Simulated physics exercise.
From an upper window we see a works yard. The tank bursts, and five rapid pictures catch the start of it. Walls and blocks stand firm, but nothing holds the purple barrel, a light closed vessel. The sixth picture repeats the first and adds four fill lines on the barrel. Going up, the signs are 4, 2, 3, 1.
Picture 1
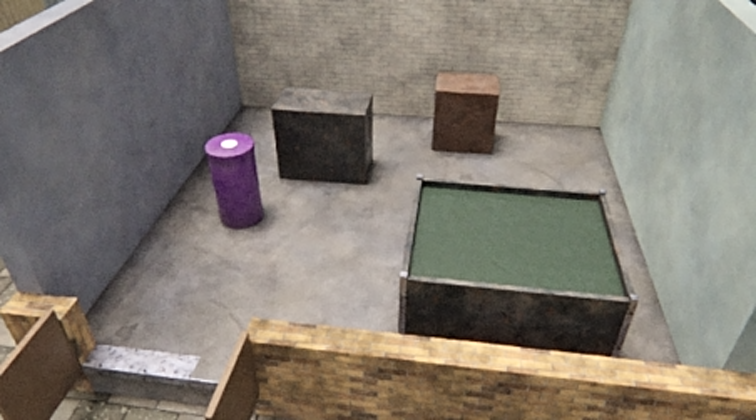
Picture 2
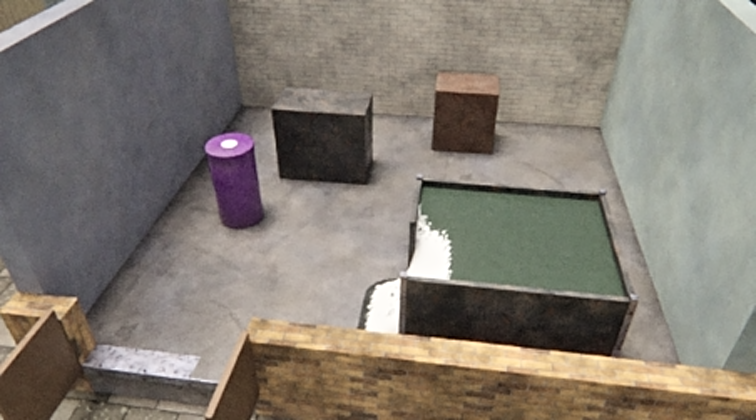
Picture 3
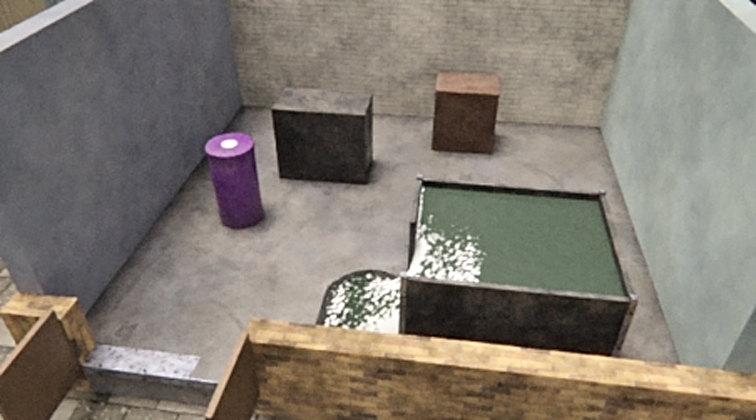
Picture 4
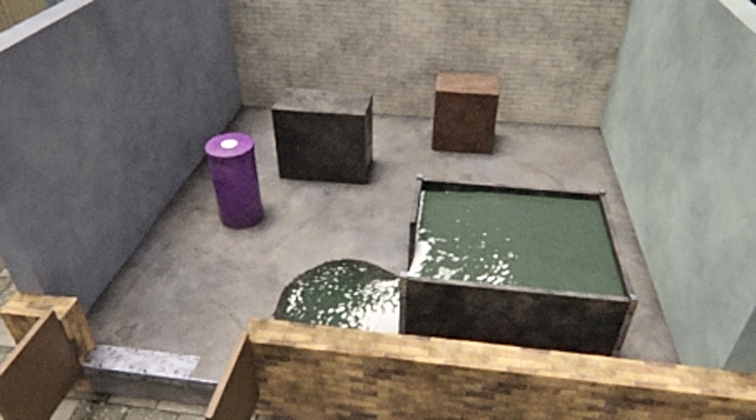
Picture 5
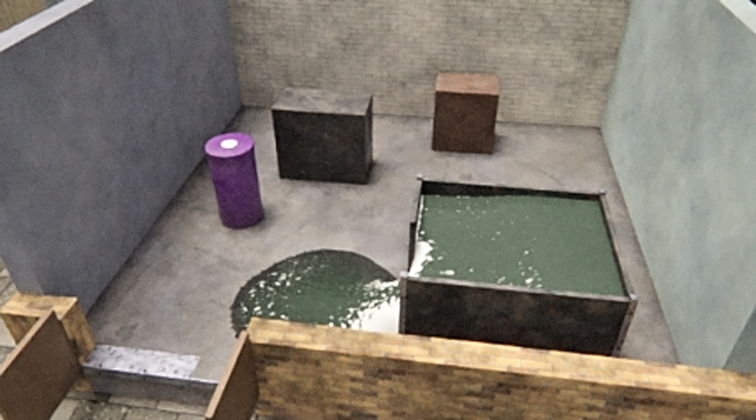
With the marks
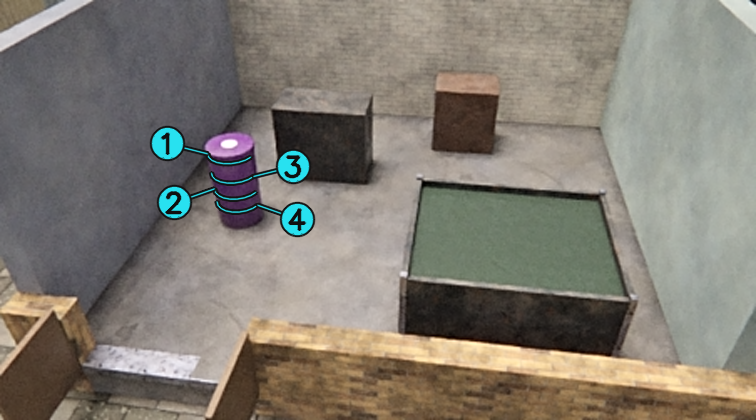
The clip shows a walled yard with a purple barrel, two boxes and an open tank full of dark green liquid; liquid pours from the tank's left side, foaming white, and a green puddle spreads leftward across the floor.
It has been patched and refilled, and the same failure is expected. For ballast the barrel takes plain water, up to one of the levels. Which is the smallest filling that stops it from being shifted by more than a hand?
Level 4 just does it.
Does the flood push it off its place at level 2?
No.
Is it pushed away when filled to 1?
No, that is safe.
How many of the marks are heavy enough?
All of them.
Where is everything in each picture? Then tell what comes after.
In the first picture, lid of the purple barrel at (230, 145); tank full, its middle at (511, 238); open gate at (164, 312).
In the second picture, 1 % of the ground under water, its edge towards the barrel at (375, 293).
In the third picture, 3 % of the ground under water, its edge towards the barrel at (335, 290).
In the fourth picture, 6 % of the ground under water, its edge towards the barrel at (322, 270).
In the fifth picture, lid of the purple barrel at (230, 145); 9 % of the ground under water, its edge towards the barrel at (300, 259).
In cyan, 1 at (223, 163); 2 at (229, 199); 3 at (227, 183); 4 at (232, 212); from the bottom up 4, 2, 3, 1.
With 1, it does not move.
With 2, it does not move.
With 3, it does not move.
With 4, it does not move.
